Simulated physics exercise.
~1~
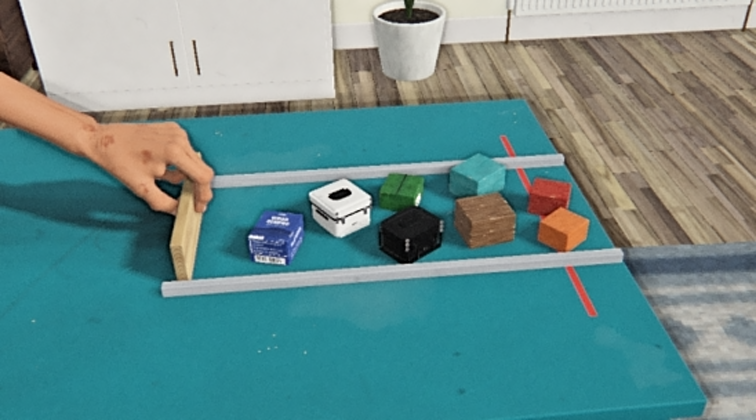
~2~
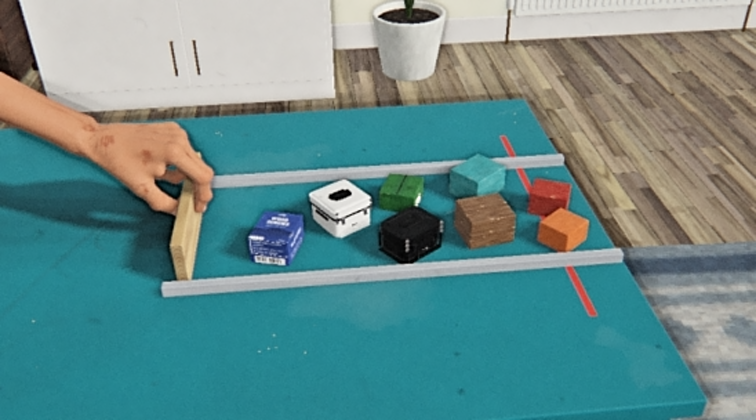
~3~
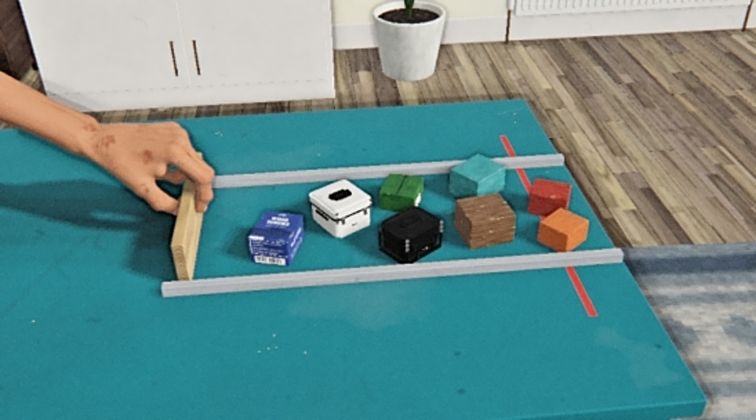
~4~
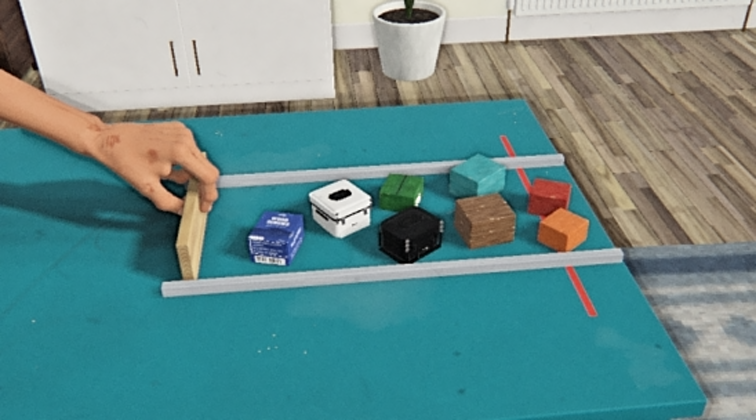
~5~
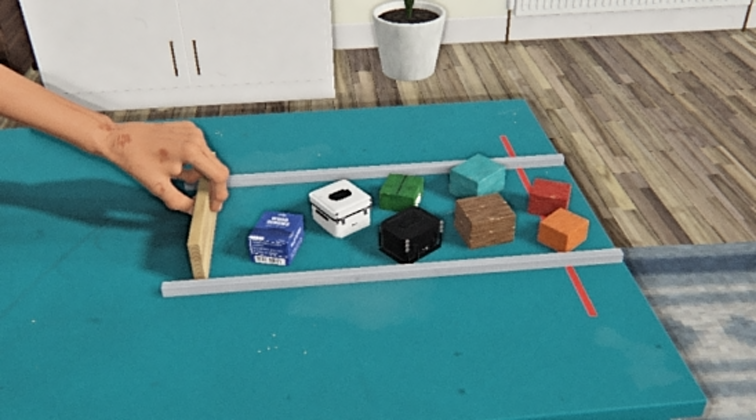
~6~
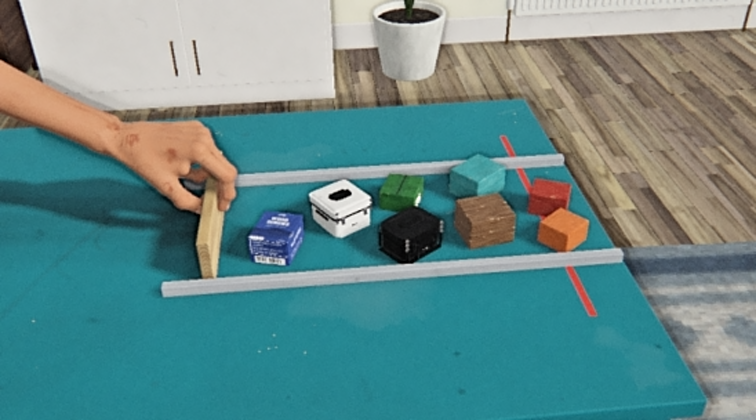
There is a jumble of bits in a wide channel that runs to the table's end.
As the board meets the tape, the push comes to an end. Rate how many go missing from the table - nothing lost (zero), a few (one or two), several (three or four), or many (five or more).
Many, five or more.
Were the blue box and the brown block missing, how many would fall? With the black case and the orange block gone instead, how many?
You'd count 3 the first time and 3 the second time.
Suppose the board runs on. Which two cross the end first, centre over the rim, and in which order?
Order, earliest first: Orange block, red block.
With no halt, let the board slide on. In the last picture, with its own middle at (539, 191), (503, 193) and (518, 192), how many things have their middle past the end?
Respectively 5, 2 and 2.
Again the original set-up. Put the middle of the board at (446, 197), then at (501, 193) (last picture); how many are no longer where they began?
The first number is 8, the next one 8.
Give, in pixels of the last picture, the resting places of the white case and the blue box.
You'll find the white case at roughly (558, 185) and the blue box at roughly (577, 225).
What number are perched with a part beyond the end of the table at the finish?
Overhanging: 0.
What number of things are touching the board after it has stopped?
The count in contact is 3.
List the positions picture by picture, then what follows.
In the first picture, red block (550, 198); orange block (563, 231); turquoise block (478, 179); board (190, 214); tape (540, 210).
In the second picture, orange block (563, 231); brown block (484, 221).
In the third picture, turquoise block (477, 180); black case (410, 235).
In the fourth picture, red block (550, 199); blue box (277, 238).
In the fifth picture, orange block (563, 231); green box (402, 193).
In the sixth picture, red block (550, 199); orange block (563, 231); turquoise block (477, 180); board (213, 213); tape (540, 210).
Soon after, none off yet; red block at rest near (550, 199); orange block at rest near (563, 231); turquoise block at rest near (477, 180).
In the end, the number that fall off is five or more; gone, black case, brown block, turquoise block, orange block and red block.
